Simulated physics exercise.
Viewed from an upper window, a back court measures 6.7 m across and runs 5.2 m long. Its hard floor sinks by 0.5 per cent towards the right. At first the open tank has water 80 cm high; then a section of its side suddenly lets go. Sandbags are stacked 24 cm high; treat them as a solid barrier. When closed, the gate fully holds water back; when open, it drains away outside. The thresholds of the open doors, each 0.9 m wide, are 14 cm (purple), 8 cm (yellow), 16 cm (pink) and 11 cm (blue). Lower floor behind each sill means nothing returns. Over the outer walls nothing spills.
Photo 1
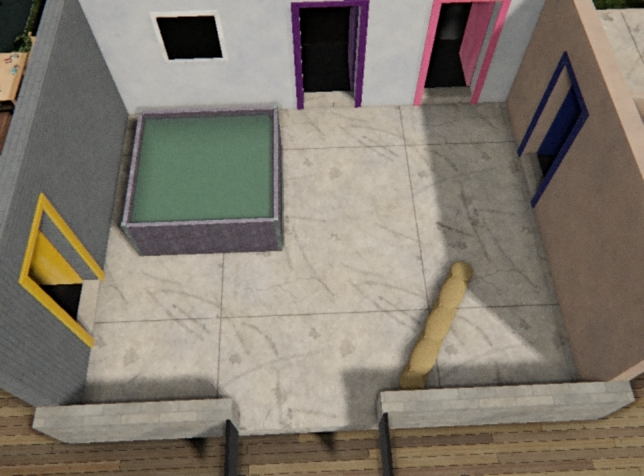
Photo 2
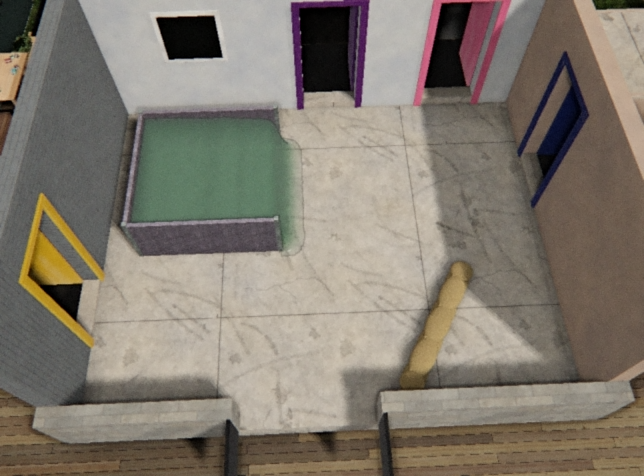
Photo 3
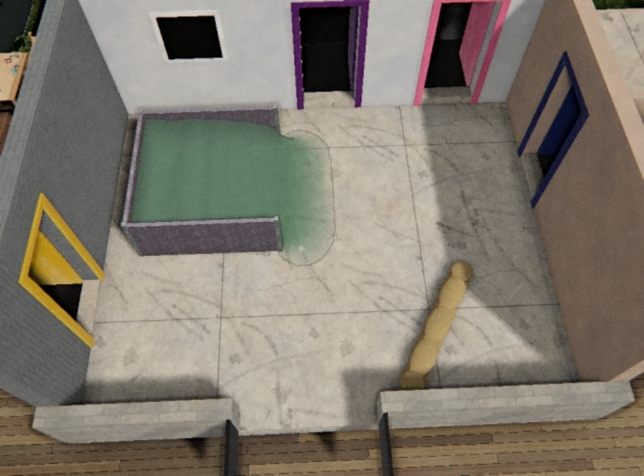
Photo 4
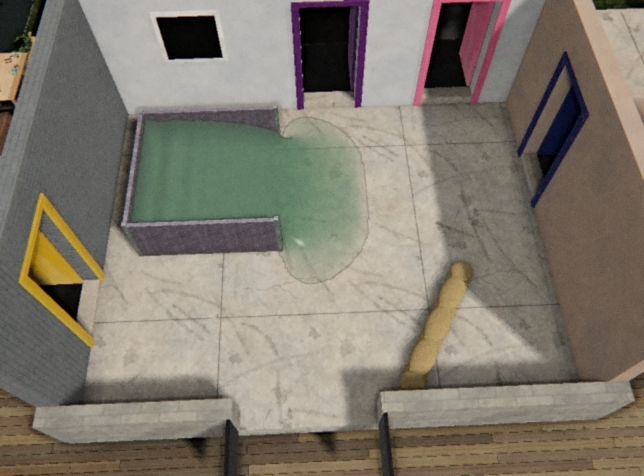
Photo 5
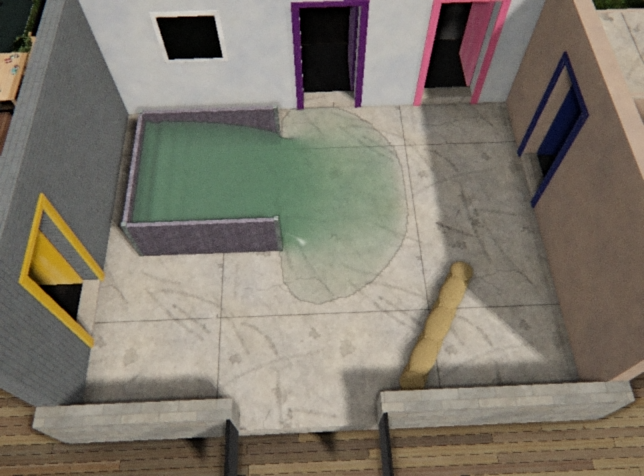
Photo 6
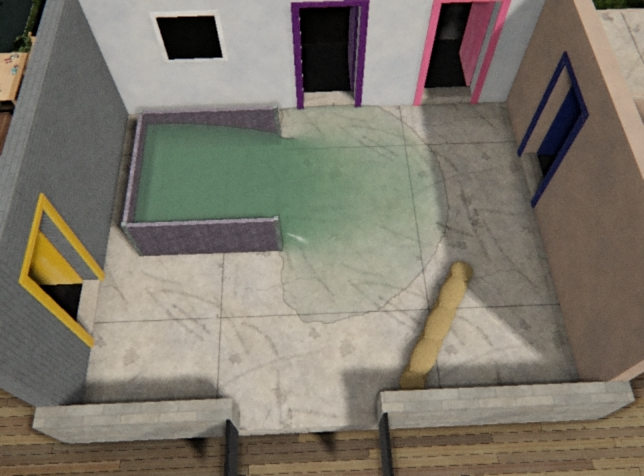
A walled back court with a pale paved floor is seen from above, with purple and pink doorways and a small window in the white back wall. An open tank of green water stands at the left, between a yellow-framed opening and the back wall, with tan sandbags lying at the lower right and a blue-framed opening beyond. The tank's right side opens and water pours out, spreading rightward and forward in a widening, thinning sheet, while the view stays still.
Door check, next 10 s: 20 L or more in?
Result: Purple door: Under the set amount; yellow door: Under the set amount; pink door: Past the set amount; blue door: Past the set amount.
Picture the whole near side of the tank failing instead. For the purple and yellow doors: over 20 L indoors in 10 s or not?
So purple ends up short of it and yellow ends up past the limit.
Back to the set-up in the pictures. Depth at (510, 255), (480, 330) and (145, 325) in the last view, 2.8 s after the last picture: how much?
Spot by spot: Some 22, 3, then 0 cm.
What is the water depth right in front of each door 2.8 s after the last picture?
Centimetres: Purple 7 / yellow 0 / pink 24 / blue 28.
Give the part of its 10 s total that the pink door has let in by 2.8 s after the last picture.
Around 60 percent.
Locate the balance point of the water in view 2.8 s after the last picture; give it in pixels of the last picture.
Centre: Approx. (408, 209) px.
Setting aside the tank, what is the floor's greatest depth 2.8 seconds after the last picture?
About 30 cm at most.
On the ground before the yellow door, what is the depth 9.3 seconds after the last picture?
Average: ~ 5.0 cm.
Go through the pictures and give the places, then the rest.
In the first picture, still water, 80 cm deep, in the open tank at (206, 166).
In the second picture, water pours out at (277, 182) and has run 1.1 m, to (285, 253); typically 10 cm deep outside, 80 cm at the open tank's back.
In the third picture, the front is at (308, 259), 1.3 m from the gap at (277, 184); 1.7 m2 of floor is under water; 80 cm left at the back of the open tank.
In the fourth picture, the front is at (329, 272), 1.6 m from the gap at (277, 186); 3.4 m2 of floor is under water; 76 cm left at the back of the open tank.
In the fifth picture, water pours out at (277, 186) and has run 2.1 m, to (400, 231); typically 9 cm deep outside, 68 cm at the open tank's back.
In the sixth picture, the front is at (443, 210), 2.6 m from the gap at (277, 186); 8.2 m2 of floor is under water; 69 cm left at the back of the open tank.
Then, 0.7 s after the last picture water covers 50 % of the floor and is deepest (32 cm) near (534, 213); purple door 14 cm at the sill, 0 L in, yellow door not reached, pink door 12 cm at the sill, 0 L in, blue door 19 cm at the sill, 38 L in.
Then, 1.5 s after the last picture water covers 55 % of the floor and is deepest (48 cm) near (498, 118); purple door 10 cm at the sill, 2 L in, yellow door not reached, pink door 17 cm at the sill, 0 L in, blue door 37 cm at the sill, 172 L in.
Then, 2.8 s after the last picture water covers 65 % of the floor and is deepest (30 cm) near (527, 185); purple door 7 cm at the sill, 3 L in, yellow door not reached, pink door 24 cm at the sill, 27 L in, blue door 28 cm at the sill, 373 L in.
Then, 5.3 s after the last picture water covers 75 % of the floor and is deepest (30 cm) near (553, 286); purple door 10 cm at the sill, 3 L in, yellow door not reached, pink door 12 cm at the sill, 47 L in, blue door 12 cm at the sill, 440 L in.
Then, 9.3 s after the last picture water covers 95 % of the floor and is deepest (14 cm) near (509, 159); purple door 10 cm at the sill, 3 L in, yellow door 5 cm at the sill, 0 L in, pink door 11 cm at the sill, 47 L in, blue door 12 cm at the sill, 451 L in.
